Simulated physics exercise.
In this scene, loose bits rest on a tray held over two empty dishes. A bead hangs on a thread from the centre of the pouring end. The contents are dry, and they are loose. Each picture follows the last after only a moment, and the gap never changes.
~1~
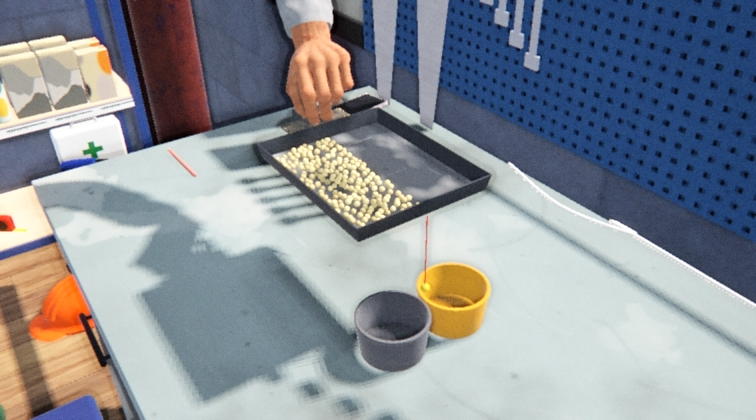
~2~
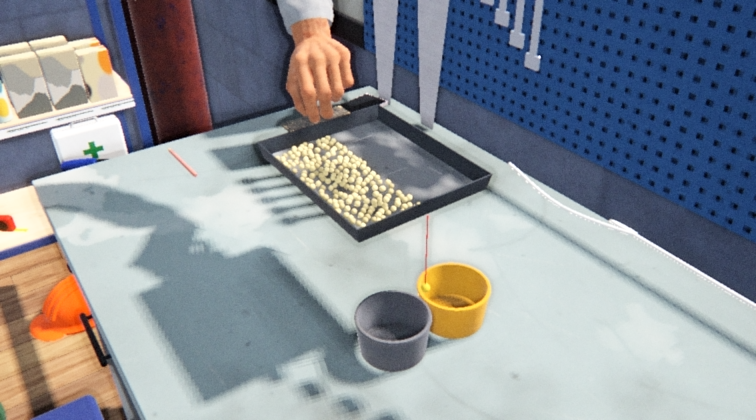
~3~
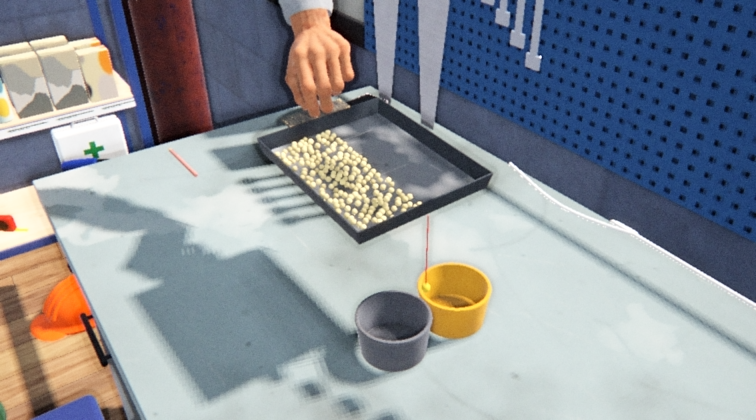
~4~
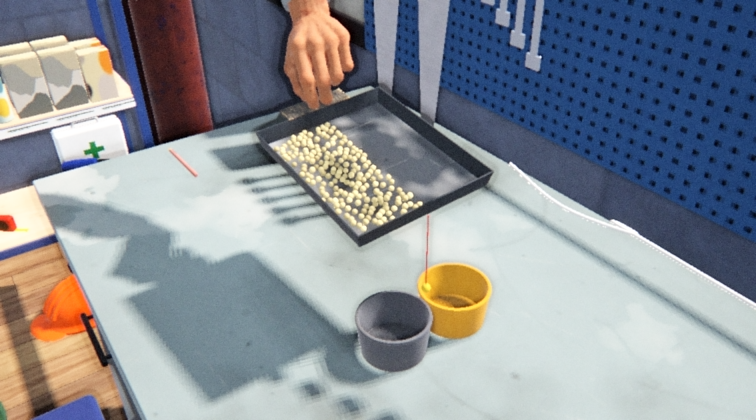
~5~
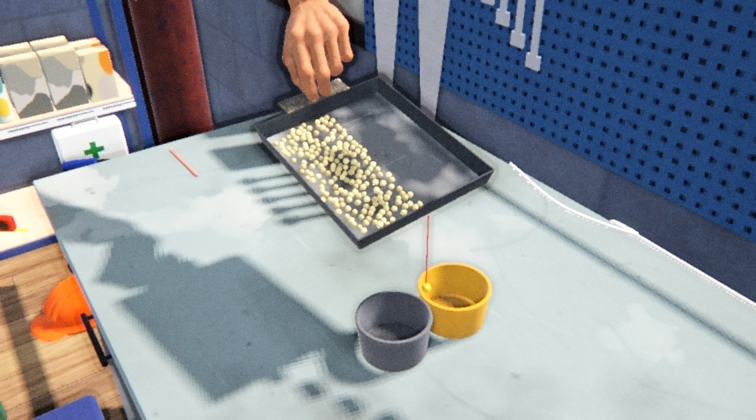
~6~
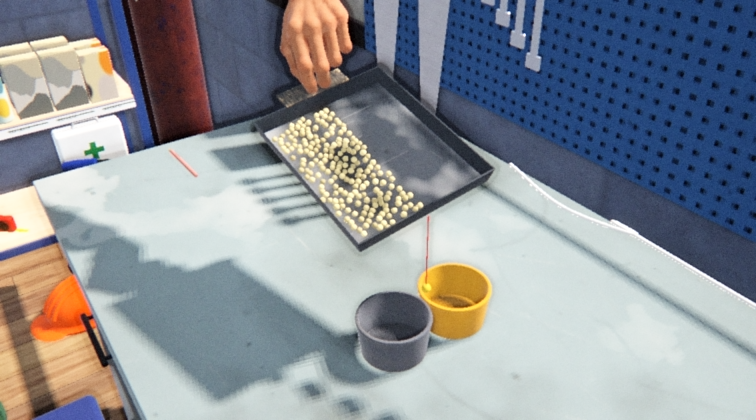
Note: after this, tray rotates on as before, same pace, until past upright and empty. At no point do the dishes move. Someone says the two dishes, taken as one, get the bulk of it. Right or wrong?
Right, they get more than half.
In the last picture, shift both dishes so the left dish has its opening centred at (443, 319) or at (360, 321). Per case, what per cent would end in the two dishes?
You'd get 0 in a hundred the first time and 100 in a hundred the second.
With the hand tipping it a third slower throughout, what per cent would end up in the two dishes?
Roughly 70 percent, give or take.
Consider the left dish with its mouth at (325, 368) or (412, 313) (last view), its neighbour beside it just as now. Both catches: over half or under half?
Earlier try a majority share, later try a minority share.
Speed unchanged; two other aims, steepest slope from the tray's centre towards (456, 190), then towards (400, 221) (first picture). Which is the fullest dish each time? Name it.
First place: The dish to the right; second place: The dish to the left.
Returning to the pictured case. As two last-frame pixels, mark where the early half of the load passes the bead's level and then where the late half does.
I'd say around (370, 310) at first, then around (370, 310).
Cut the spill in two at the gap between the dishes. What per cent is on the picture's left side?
That's roughly 90 per cent of the pieces.
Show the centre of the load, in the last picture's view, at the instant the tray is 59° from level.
Look around (353, 207) in the last picture.
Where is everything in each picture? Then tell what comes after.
The first picture shows corners of the pouring end at (358, 225) and (486, 174), level; middle of the load at (339, 179), soya beans; left dish at (415, 350); right dish at (475, 318); bead on its thread at (425, 288).
The second picture shows corners of the pouring end at (358, 226) and (487, 174), level; middle of the load at (339, 178).
The third picture shows corners of the pouring end at (359, 228) and (487, 172), tipped barely, lowest at the left corner; middle of the load at (340, 175).
The fourth picture shows corners of the pouring end at (359, 232) and (488, 171), tipped a little, lowest at the left corner; middle of the load at (339, 172).
The fifth picture shows corners of the pouring end at (359, 236) and (489, 169), tipped a little, lowest at the left corner; middle of the load at (339, 169).
The sixth picture shows corners of the pouring end at (359, 239) and (489, 168), tipped clearly, lowest at the left corner; middle of the load at (339, 167); left dish at (416, 350); right dish at (477, 318).
Soon, tray tipped steeply; all on the tray.
A while on, tray tipped right over; about two thirds on the tray; a small part in the left dish; a small part outside both; about a quarter in the air.
Towards the end, tray tipped past a quarter turn; about two thirds in the left dish; about a third outside both.
Finally, tray tipped past a quarter turn; about two thirds in the left dish; none in the right dish; about a third outside both.
